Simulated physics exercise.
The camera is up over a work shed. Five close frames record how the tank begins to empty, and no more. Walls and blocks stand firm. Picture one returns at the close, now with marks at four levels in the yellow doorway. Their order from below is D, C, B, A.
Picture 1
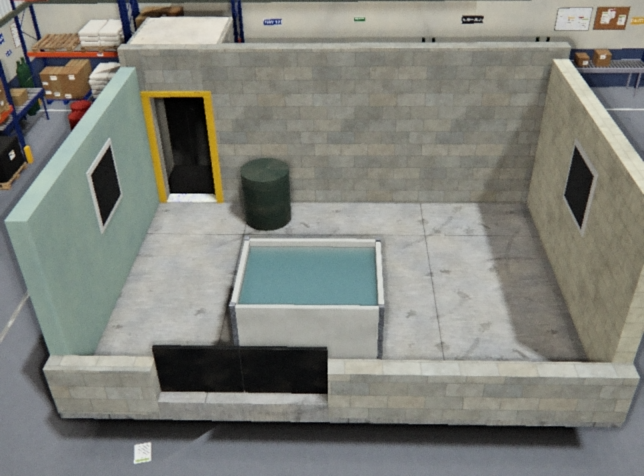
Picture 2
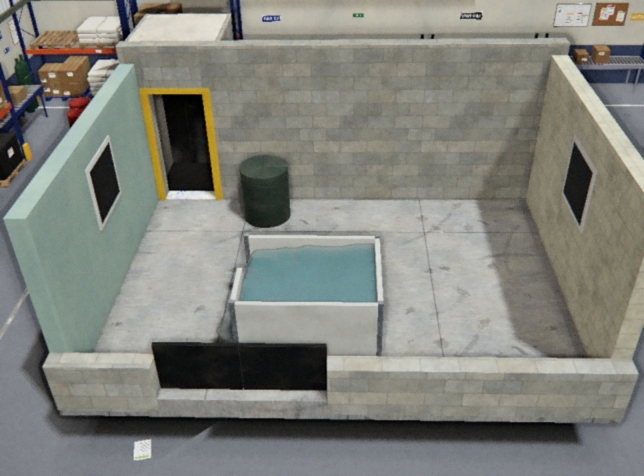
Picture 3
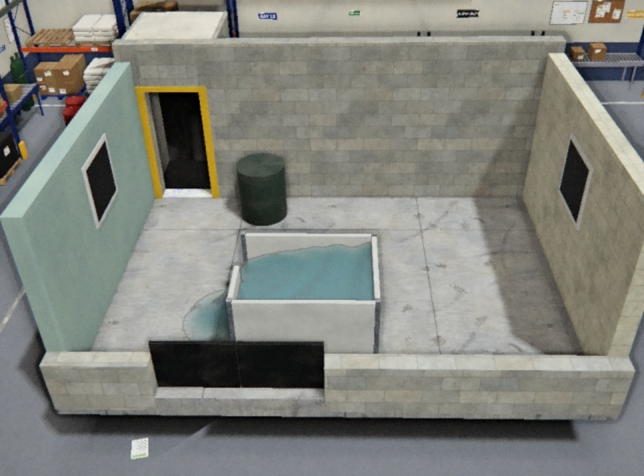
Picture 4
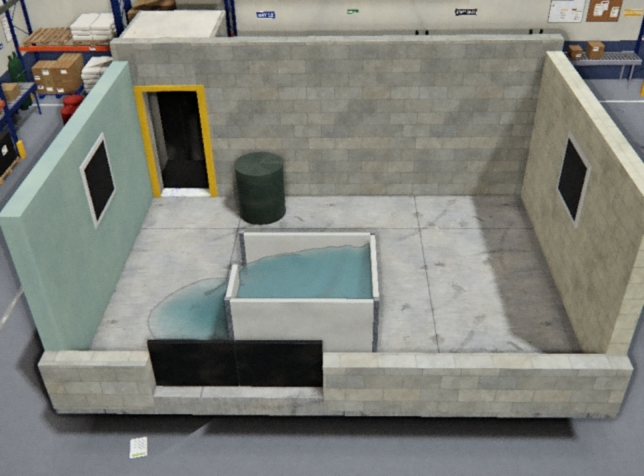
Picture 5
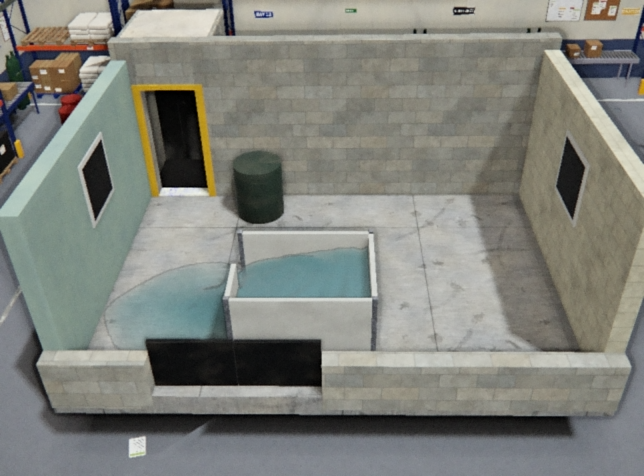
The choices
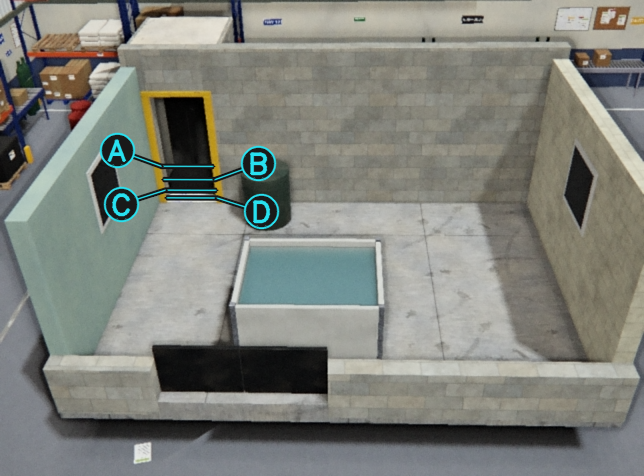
Teal water pouring from the left side of a white tank and spreading leftward across the grey floor of a roofless block-walled room.
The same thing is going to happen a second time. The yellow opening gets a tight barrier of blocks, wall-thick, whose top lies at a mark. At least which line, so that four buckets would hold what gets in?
I would pick height B.
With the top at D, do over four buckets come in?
Yes, that goes wrong.
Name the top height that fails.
C it is.
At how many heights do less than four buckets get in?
Two.
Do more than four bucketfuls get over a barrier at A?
No, not at all.
On the marked copy, A at (187, 166); B at (189, 179); C at (190, 190); D at (191, 197); from the bottom up D, C, B, A.
For height A, nothing gets over.
For height B, a splash gets over, under a bucket.
For height C, about 10 bucketfuls get in.
For height D, dozens of bucketfuls pour in.
